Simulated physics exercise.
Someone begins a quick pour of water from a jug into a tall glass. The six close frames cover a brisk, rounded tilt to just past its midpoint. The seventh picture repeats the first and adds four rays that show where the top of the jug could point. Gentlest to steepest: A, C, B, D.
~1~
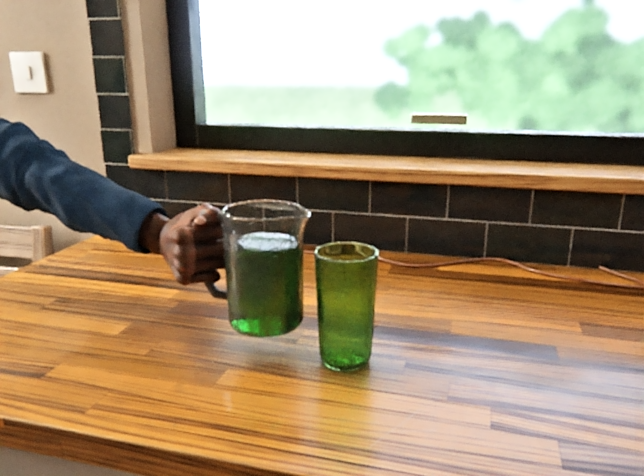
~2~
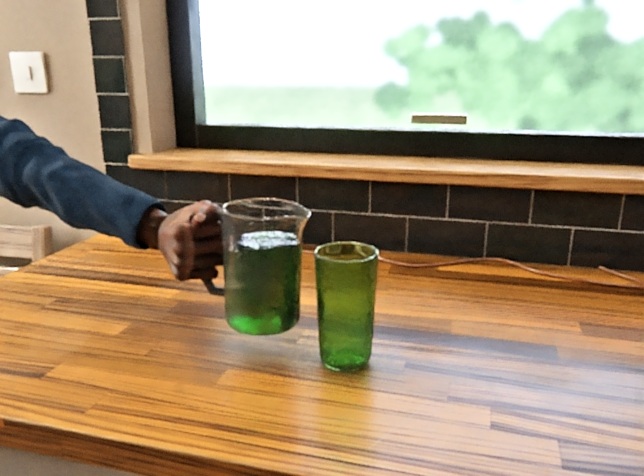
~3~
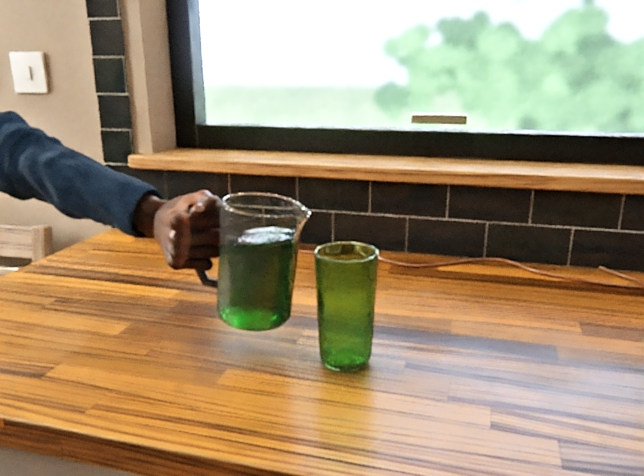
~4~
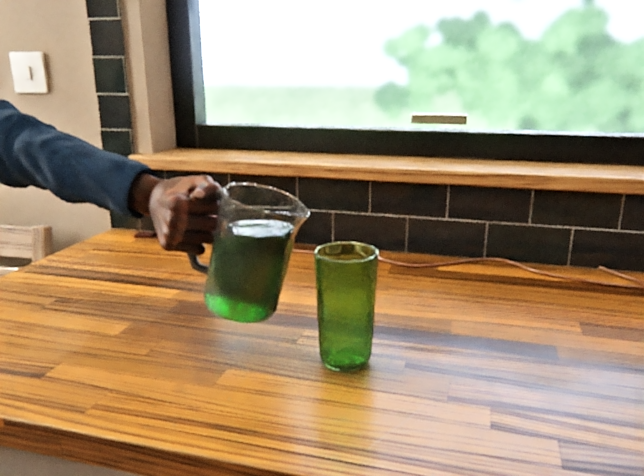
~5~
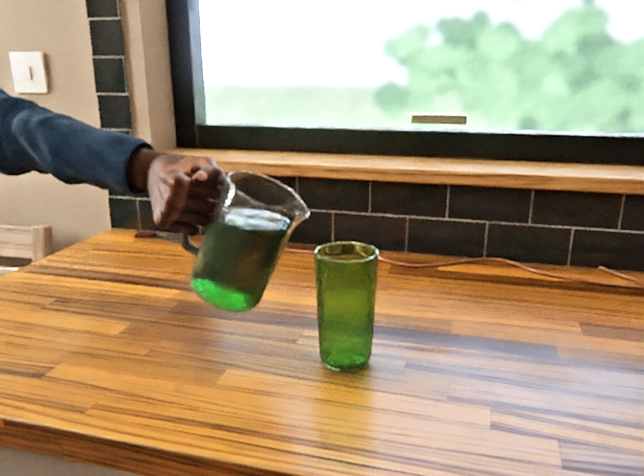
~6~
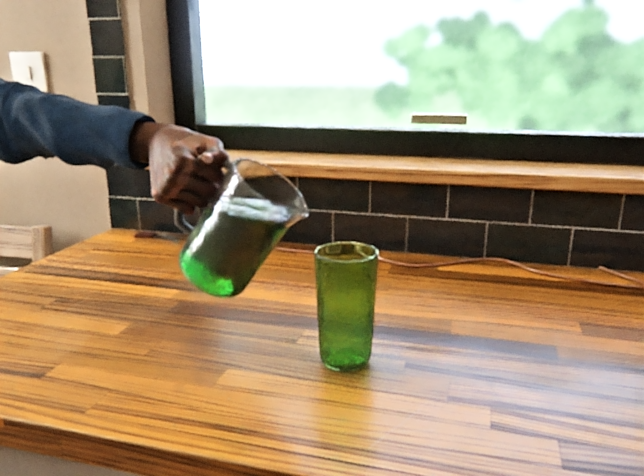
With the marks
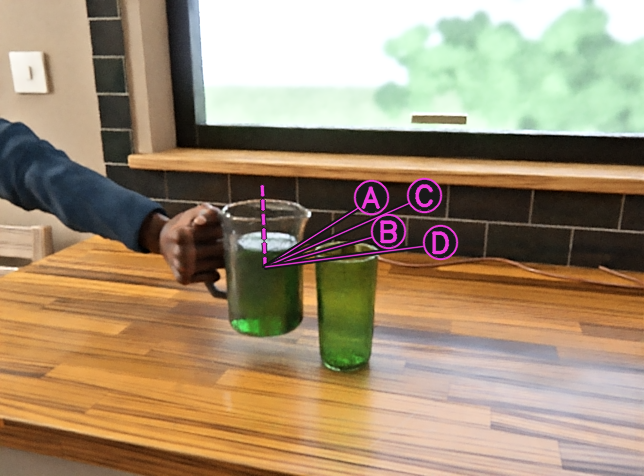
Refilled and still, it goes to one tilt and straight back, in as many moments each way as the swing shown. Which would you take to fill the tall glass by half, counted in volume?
B.
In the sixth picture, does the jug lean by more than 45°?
No, it does not.
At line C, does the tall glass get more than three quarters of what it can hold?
No, less.
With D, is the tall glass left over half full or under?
Over.
On the marked copy, A at (358, 207); B at (372, 237); C at (409, 203); D at (423, 246).
With A, the tall glass ends with about 15 % of what it can hold.
With B, the tall glass ends with about 49 % of what it can hold.
With C, the tall glass ends with about 29 % of what it can hold.
With D, the tall glass ends with about 71 % of what it can hold.
